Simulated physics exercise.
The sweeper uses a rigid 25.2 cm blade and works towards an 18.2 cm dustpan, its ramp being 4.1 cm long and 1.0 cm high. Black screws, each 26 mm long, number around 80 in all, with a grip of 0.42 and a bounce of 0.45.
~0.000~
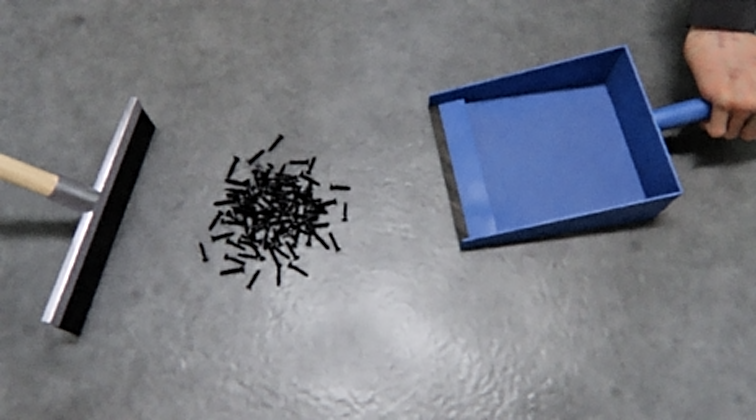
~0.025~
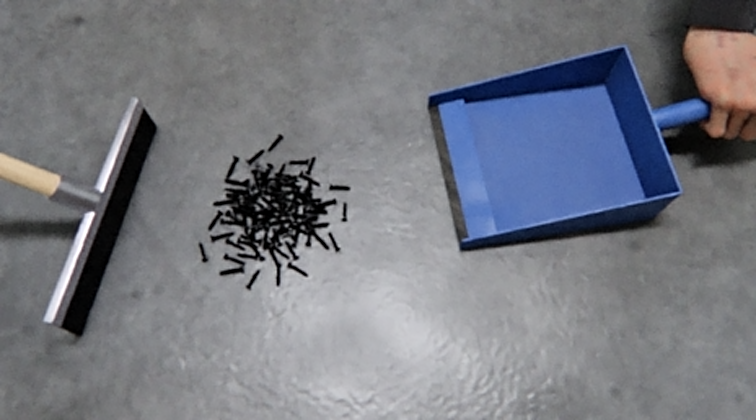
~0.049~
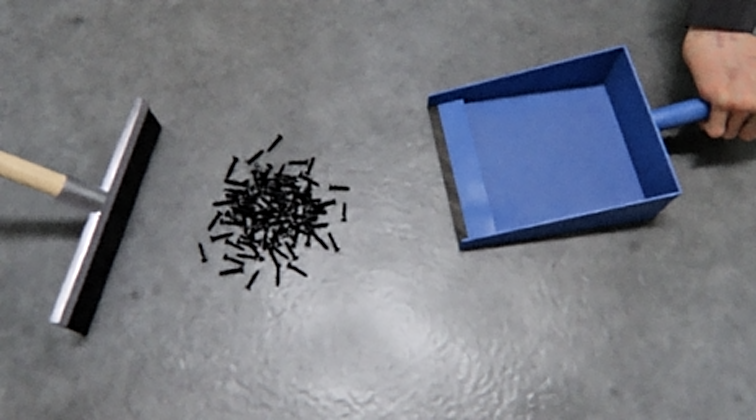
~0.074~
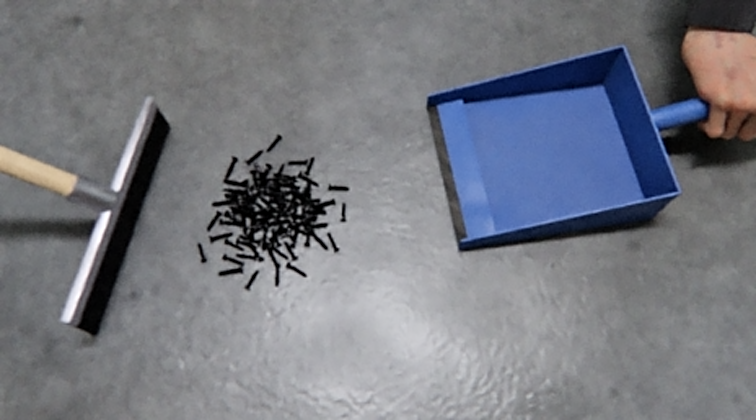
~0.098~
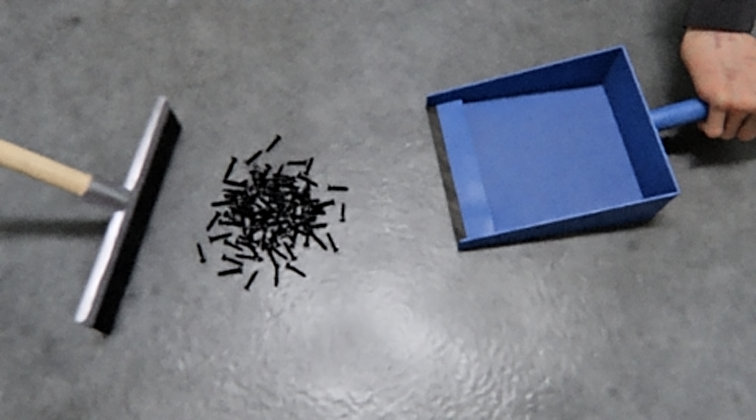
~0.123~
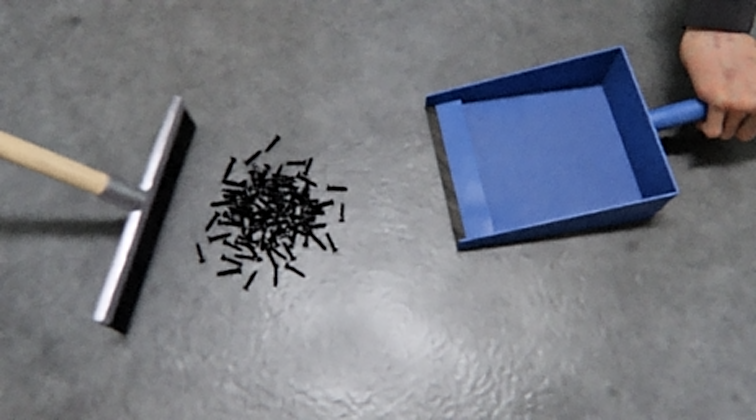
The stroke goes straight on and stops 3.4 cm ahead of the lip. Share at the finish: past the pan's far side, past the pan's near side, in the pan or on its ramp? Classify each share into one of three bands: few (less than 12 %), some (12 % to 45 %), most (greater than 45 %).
Classification: Past the pan's far side - few, past the pan's near side - some, in the pan or on its ramp - few.
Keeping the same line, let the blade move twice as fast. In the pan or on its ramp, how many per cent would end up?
Then some 35 in a hundred.
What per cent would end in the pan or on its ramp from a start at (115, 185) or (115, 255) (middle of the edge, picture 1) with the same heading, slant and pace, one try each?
Around 0 percent, then around 10 percent.
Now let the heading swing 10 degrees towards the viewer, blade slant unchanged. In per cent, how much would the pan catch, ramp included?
That would give about 0 percent.
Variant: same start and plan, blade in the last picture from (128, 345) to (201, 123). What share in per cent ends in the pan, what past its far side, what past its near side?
Pan 25; far 0; near 50.
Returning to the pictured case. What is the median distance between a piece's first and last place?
About 18 cm.
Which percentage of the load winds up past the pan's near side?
Something like 30 percent.
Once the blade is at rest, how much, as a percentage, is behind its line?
About 0 per cent.
Then, at 0.30 s, middle of the blade 19 cm from the lip; 0 % over the lip, far side 0 %, near side 5 %.
After 0.42 s, middle of the blade 11 cm from the lip; 0 % over the lip, far side 0 %, near side 15 %.
Then, at 0.67 s, middle of the blade 8 cm from the lip; 0 % over the lip, far side 0 %, near side 30 %.
By 1.8 s all is still; far side 0 %, near side 30 %, pan 0 %, in front of the lip or behind the blade 65 %.
